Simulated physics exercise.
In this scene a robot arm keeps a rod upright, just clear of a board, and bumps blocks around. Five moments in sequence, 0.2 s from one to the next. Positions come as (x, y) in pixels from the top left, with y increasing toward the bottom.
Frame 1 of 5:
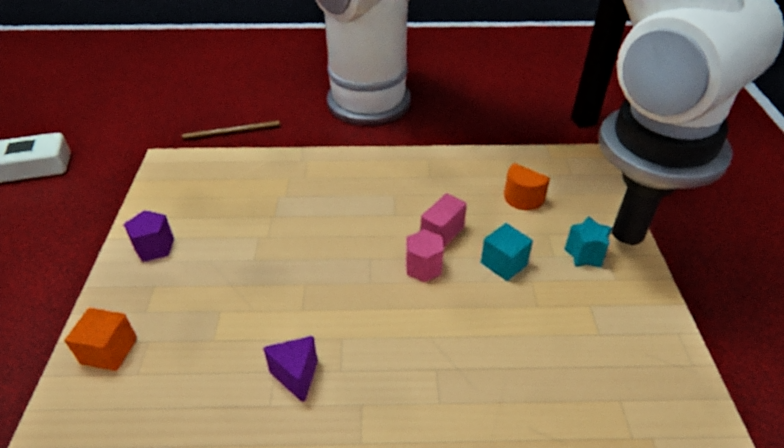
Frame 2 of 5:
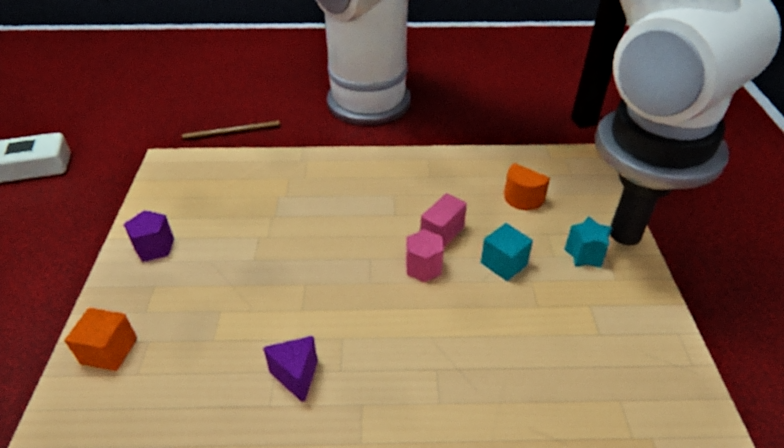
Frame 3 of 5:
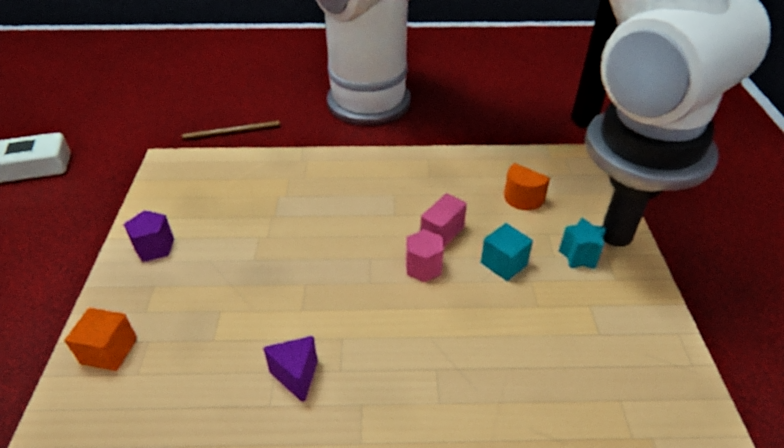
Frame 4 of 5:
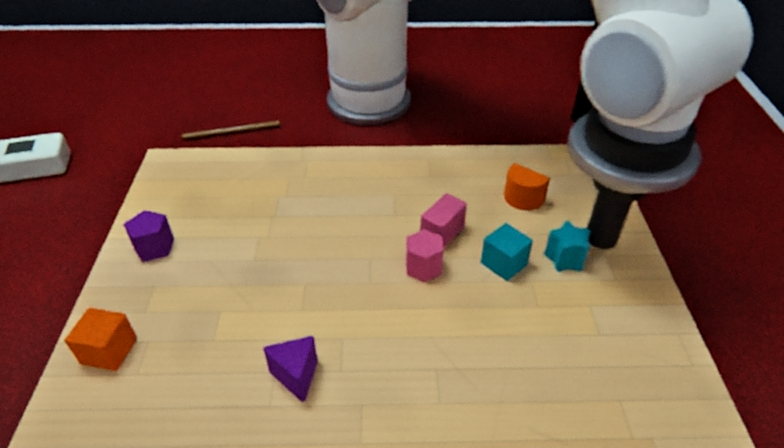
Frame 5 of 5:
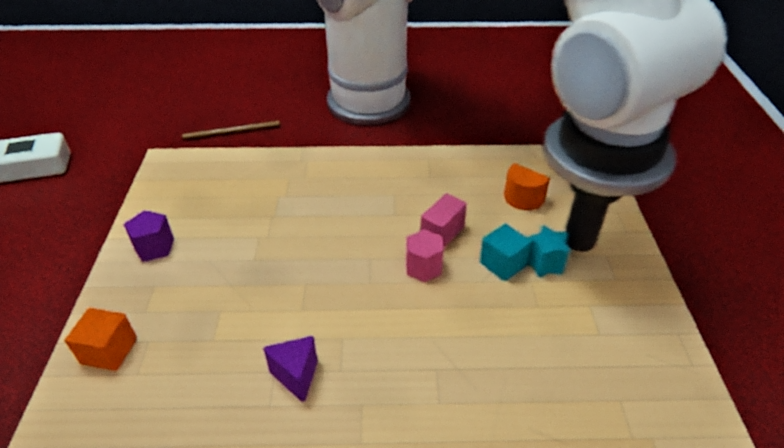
A white robot arm with a black rod slides left at the right side of a pale wooden board on red flooring, seen from above at an angle by a still camera. Orange, pink and turquoise blocks sit toward the upper right, with purple and orange ones at left and lower centre. The rod pushes the turquoise star left until it touches the turquoise cube.
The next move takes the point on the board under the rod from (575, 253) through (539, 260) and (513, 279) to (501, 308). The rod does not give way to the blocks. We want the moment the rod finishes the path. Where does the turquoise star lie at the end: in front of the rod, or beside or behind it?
It stays ahead.
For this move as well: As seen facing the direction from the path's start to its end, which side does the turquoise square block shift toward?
Over to the right.
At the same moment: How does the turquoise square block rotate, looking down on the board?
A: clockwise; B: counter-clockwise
Answer: A.
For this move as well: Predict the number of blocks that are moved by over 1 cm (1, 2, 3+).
Moved: Exactly two.
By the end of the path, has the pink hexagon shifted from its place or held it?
That block is going to be left alone.
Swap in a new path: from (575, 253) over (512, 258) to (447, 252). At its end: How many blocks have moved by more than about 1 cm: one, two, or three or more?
I'd say two blocks get moved.
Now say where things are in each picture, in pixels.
Tip of the rod at (628, 234), middles of tops, pink hexagon at (425, 243), turquoise square block at (509, 239), turquoise star at (593, 230), in the first frame.
Rod at (625, 235), nothing pushed, in the second frame.
Rod at (616, 236), turquoise star at (587, 231), in the third frame.
Rod at (601, 238), turquoise star at (572, 235), in the fourth frame.
Rod at (579, 241), pink hexagon at (425, 243), turquoise square block at (508, 239), turquoise star at (551, 239), in the fifth frame.
What follows on the original path. One third of the way, rod at (542, 248); turquoise square block at (484, 248), turned 50° clockwise; turquoise star at (522, 253), turned 35° anticlockwise.
Two thirds of the way, rod at (515, 267); turquoise square block at (470, 251), turned 65° clockwise; turquoise star at (503, 275), turned 65° anticlockwise.
At the end, rod at (504, 296); pink hexagon unmoved; turquoise square block at (470, 251), turned 65° clockwise; turquoise star at (488, 306), turned 60° anticlockwise.
